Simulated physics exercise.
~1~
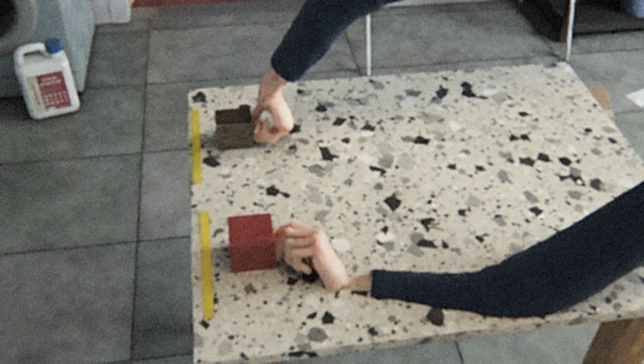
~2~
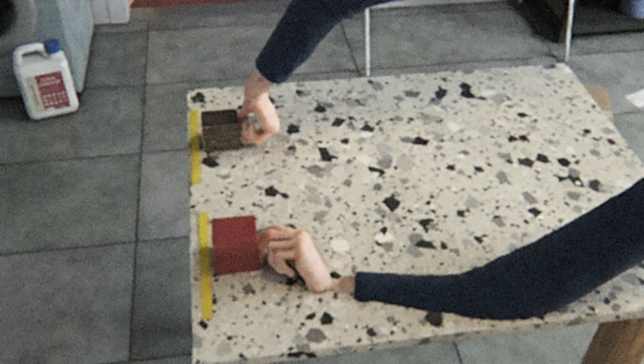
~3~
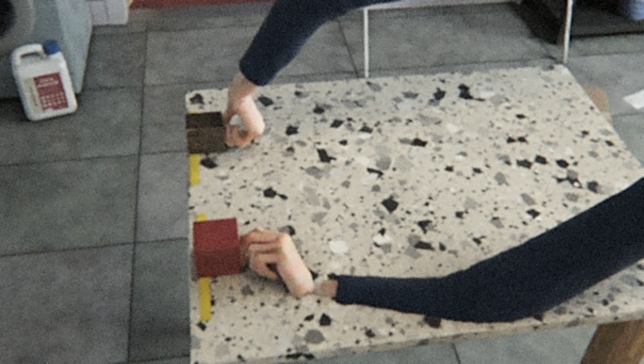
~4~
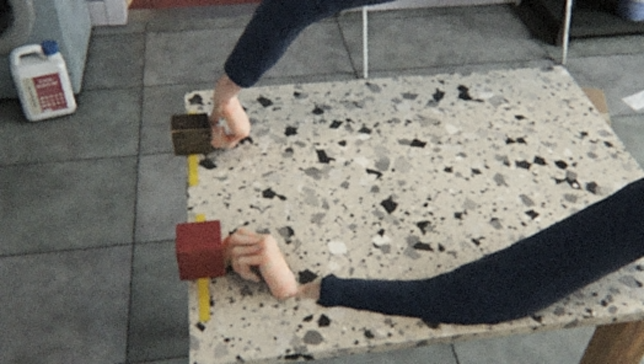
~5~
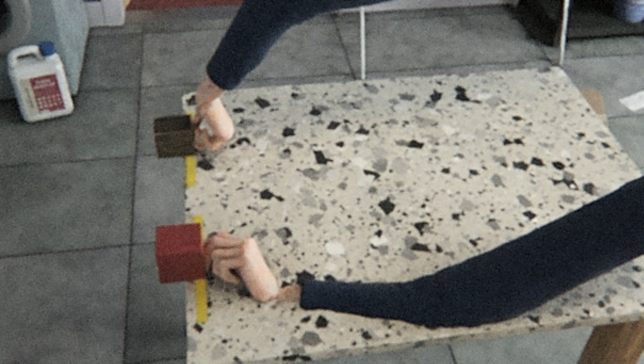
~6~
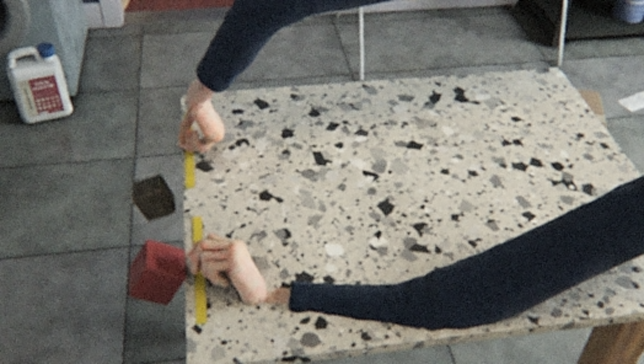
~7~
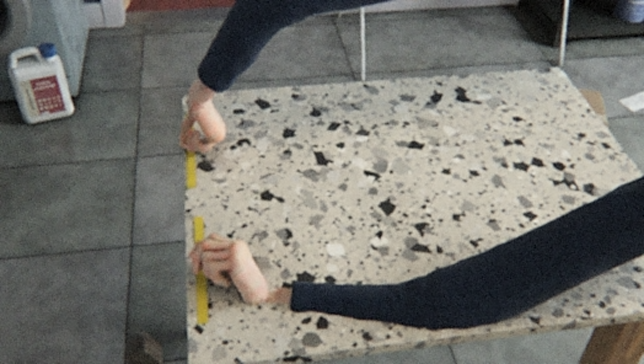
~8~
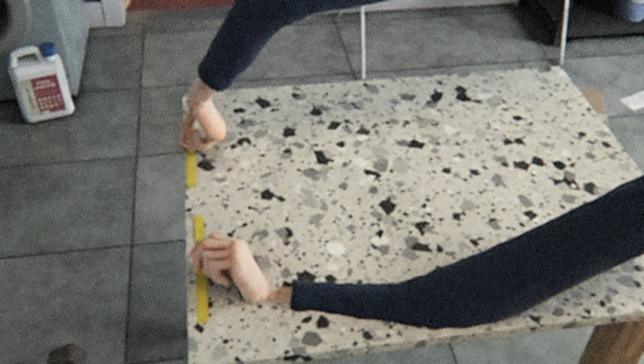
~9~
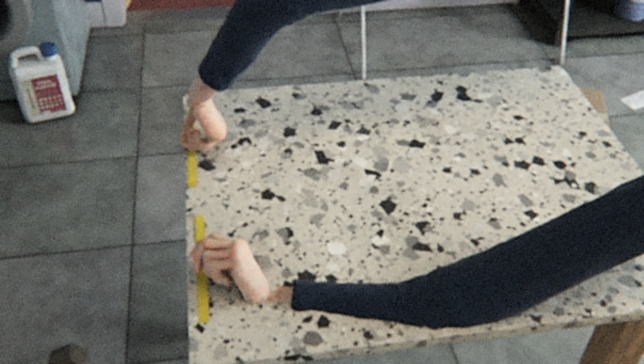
Two hands push a black block and a red block left off a speckled table.
